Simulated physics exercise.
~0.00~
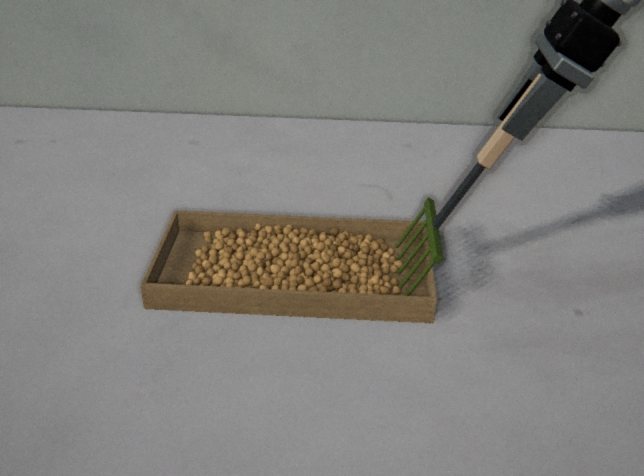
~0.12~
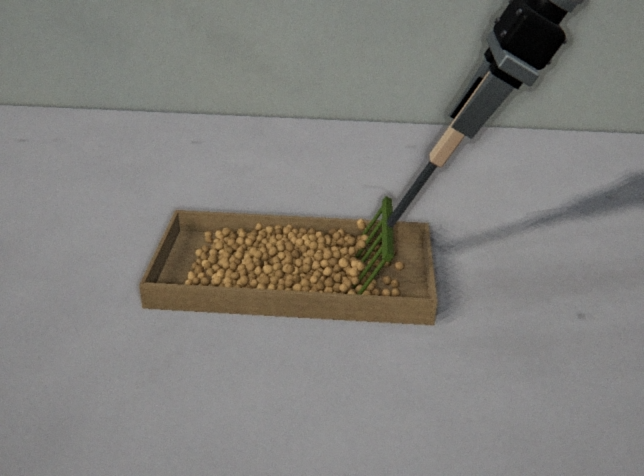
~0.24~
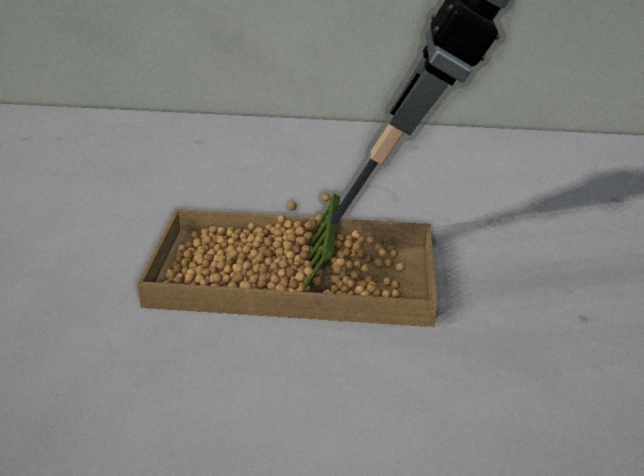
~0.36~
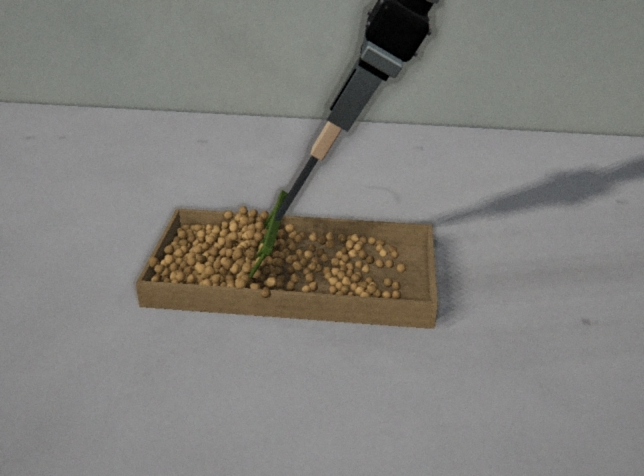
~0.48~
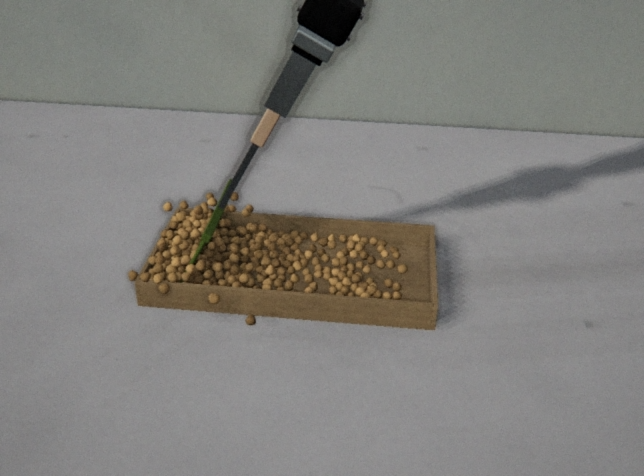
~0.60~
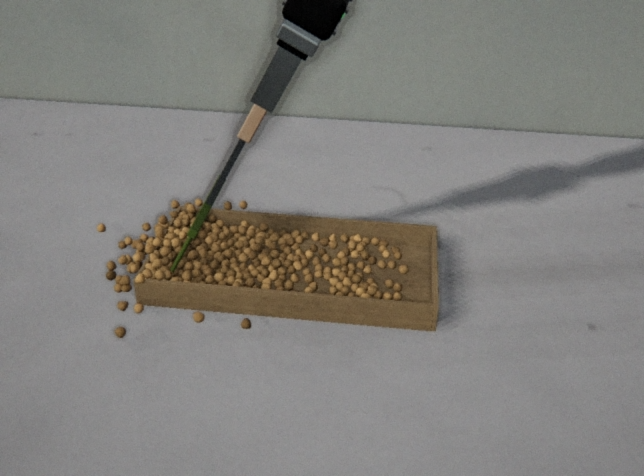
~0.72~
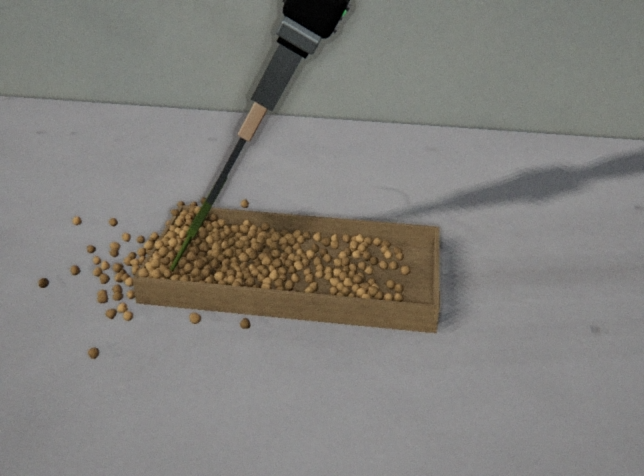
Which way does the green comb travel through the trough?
The comb travels to the left, starting at the right end of the trough and stopping near the left end.
